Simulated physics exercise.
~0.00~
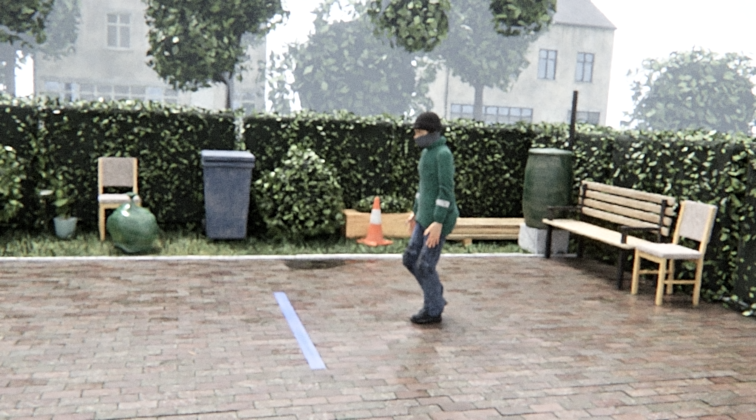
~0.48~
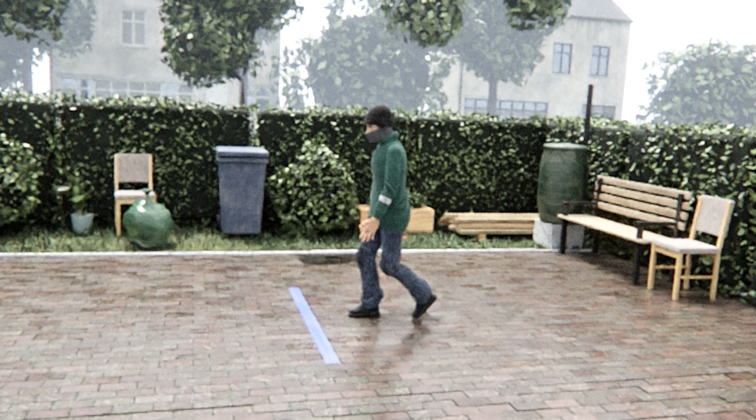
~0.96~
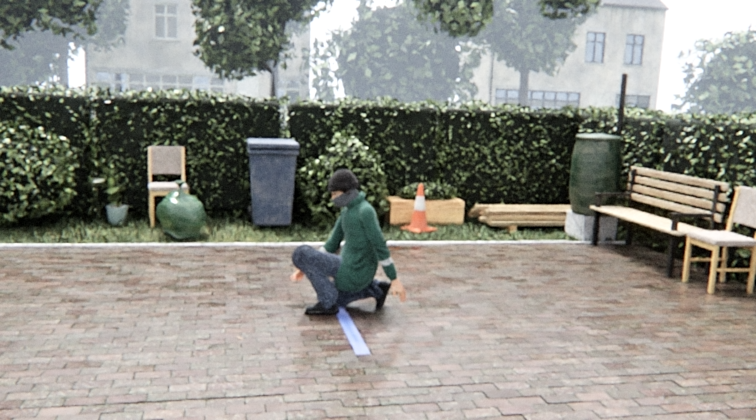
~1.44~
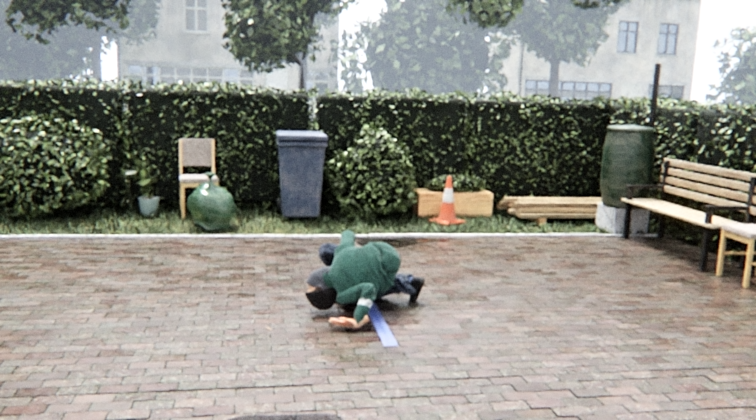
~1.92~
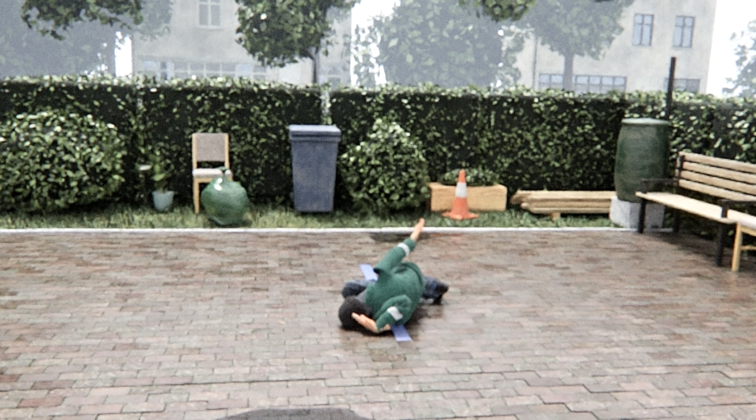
Person in green jacket and dark cap walking left across wet brick paving, crumpling at a blue tape strip and lying sprawled over it.
